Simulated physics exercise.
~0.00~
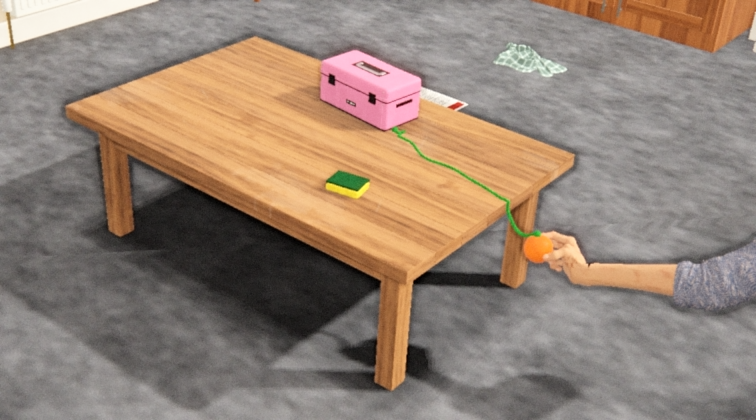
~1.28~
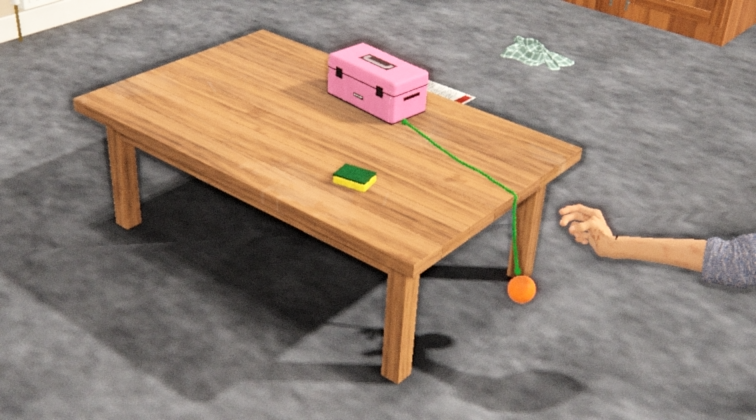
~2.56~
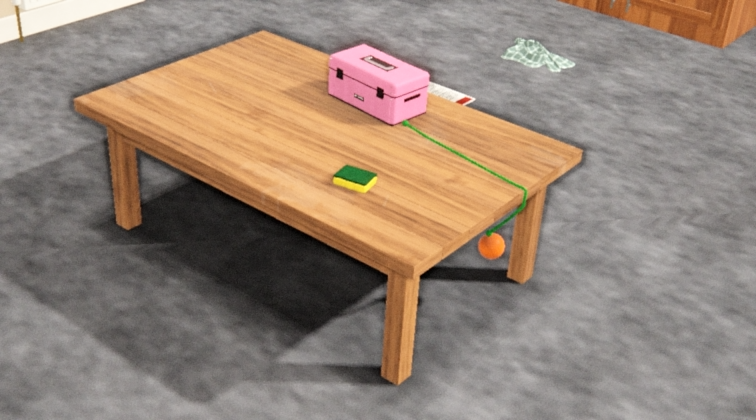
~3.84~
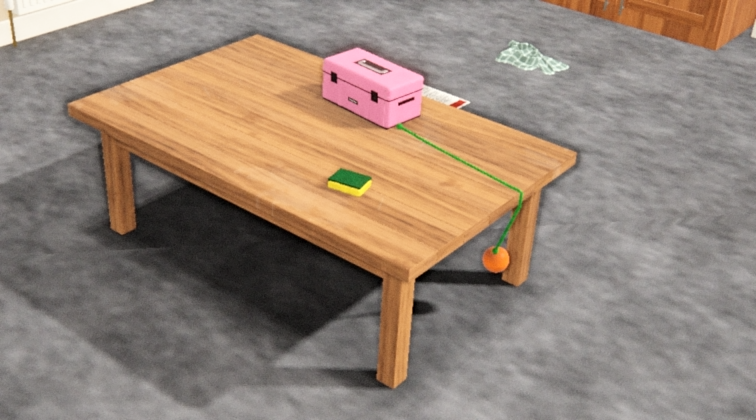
An orange tied to a green cord is held by a hand just beyond the right end of a wooden table, the cord running across the tabletop to a pink toolbox. A green and yellow sponge sits nearer the front edge. The hand lets go and draws back to the right as the orange drops a little and the cord pulls straighter over the edge. With the hand out of view, the orange swings left and up beside the table leg. It then shifts slightly down and ends dangling above the grey floor, while the toolbox and sponge stay in place.
